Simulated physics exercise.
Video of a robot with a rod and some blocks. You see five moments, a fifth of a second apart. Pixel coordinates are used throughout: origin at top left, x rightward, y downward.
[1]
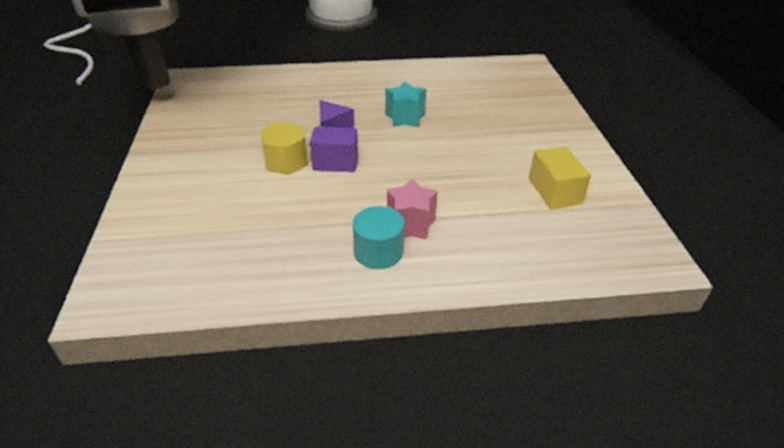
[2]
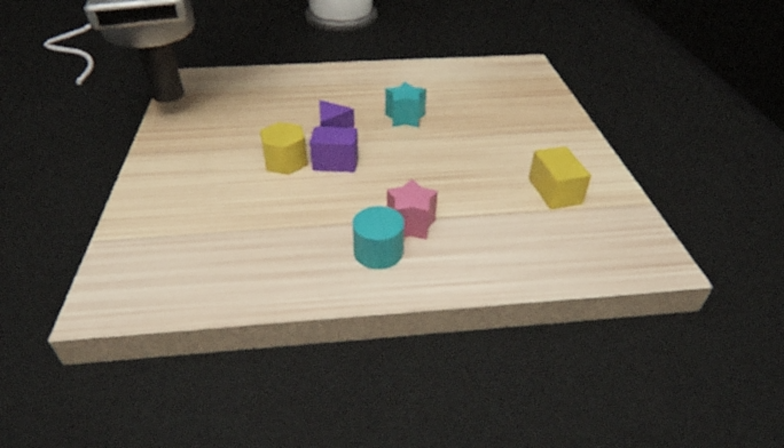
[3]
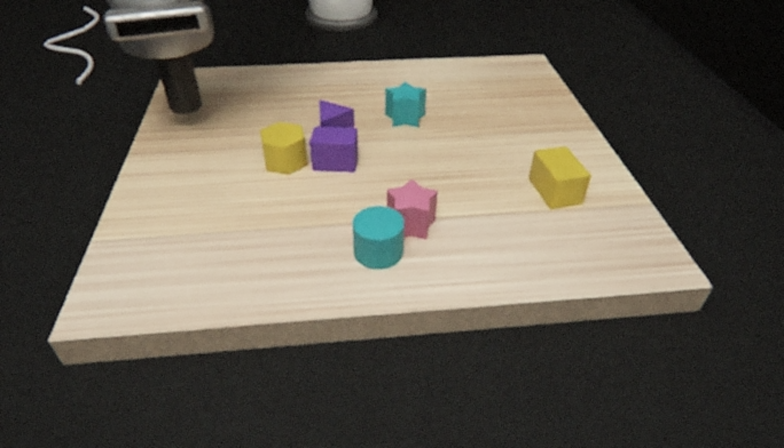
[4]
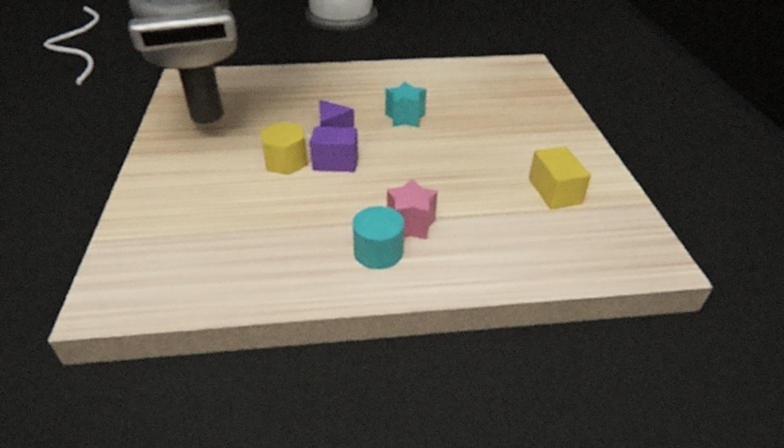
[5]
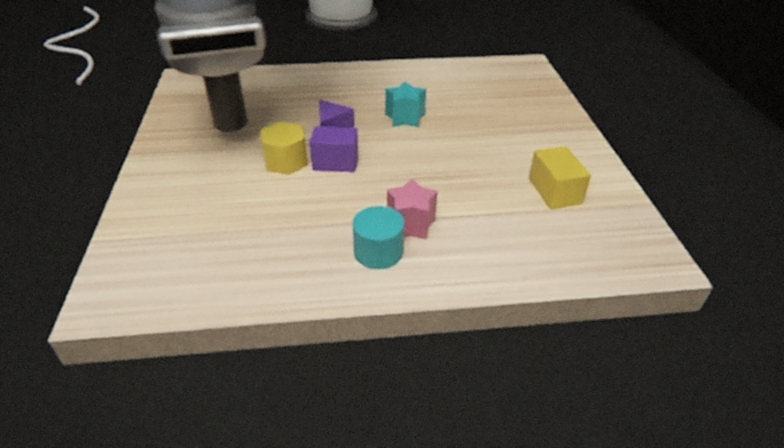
Robot arm with a dark rod moving right and slightly nearer across a wooden board, while the colourful blocks stay still.
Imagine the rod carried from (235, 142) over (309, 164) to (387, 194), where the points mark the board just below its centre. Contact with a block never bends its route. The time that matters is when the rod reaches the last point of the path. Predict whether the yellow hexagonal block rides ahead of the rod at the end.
It slides aside on the way.
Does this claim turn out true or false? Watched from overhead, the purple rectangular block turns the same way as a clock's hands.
The statement is false.
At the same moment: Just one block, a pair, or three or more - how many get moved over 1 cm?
By the end of the path, two blocks have moved more than about a centimetre.
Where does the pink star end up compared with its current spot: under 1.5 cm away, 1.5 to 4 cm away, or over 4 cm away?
Covers under 1.5 cm.
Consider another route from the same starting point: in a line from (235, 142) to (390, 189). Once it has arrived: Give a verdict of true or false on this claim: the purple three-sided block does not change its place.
The statement is correct.
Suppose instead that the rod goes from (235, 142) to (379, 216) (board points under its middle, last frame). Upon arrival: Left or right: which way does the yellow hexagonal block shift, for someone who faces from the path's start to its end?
The yellow hexagonal block goes left.
On the path given first. One third of the way, rod at (282, 137); yellow hexagonal block at (301, 145); purple rectangular block at (345, 138), turned 20° anticlockwise.
Two thirds of the way, rod at (334, 155); yellow hexagonal block at (330, 169), turned 55° clockwise; purple rectangular block at (377, 141), turned 60° anticlockwise.
At the end, rod at (387, 175); yellow hexagonal block at (333, 175), turned 75° clockwise; purple three-sided block not moved; purple rectangular block at (401, 145), turned 140° anticlockwise; pink star not moved.
